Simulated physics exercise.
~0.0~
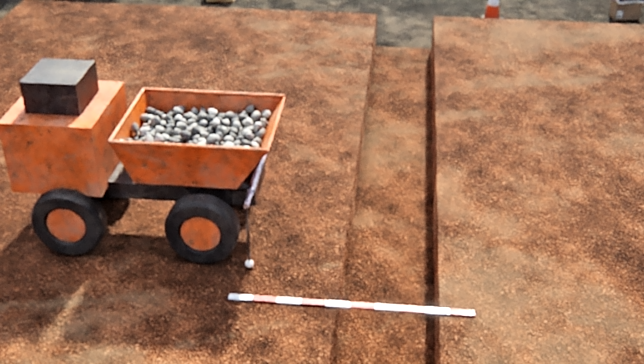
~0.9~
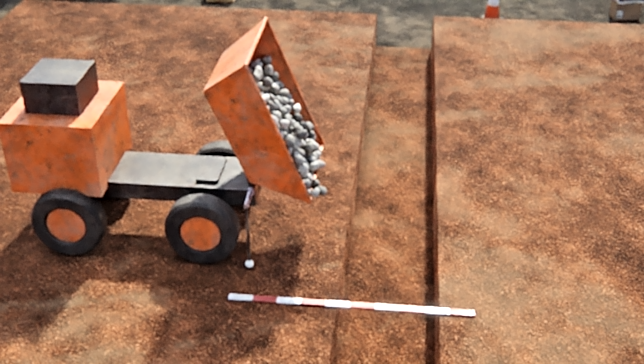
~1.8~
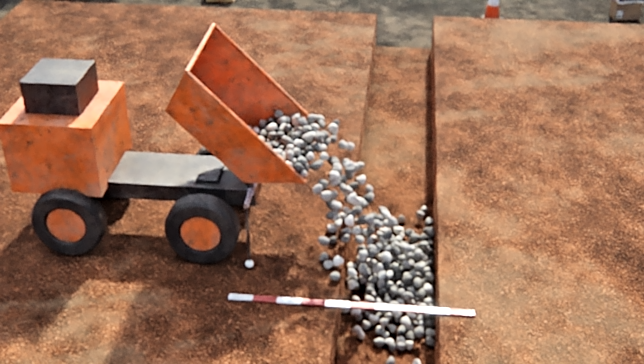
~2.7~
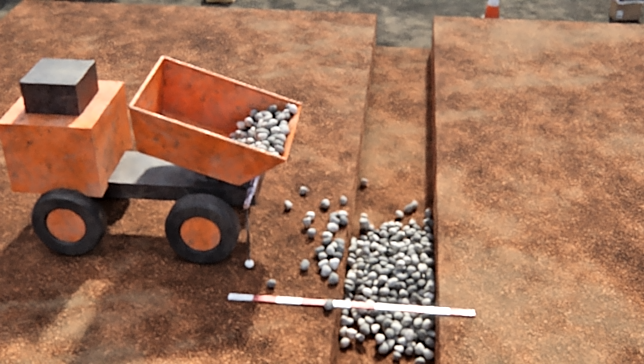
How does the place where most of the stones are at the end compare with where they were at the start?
At the start the stones were all heaped in the dumper's orange skip, but by the end most of them lay lower down and to the right, piled in the trench.
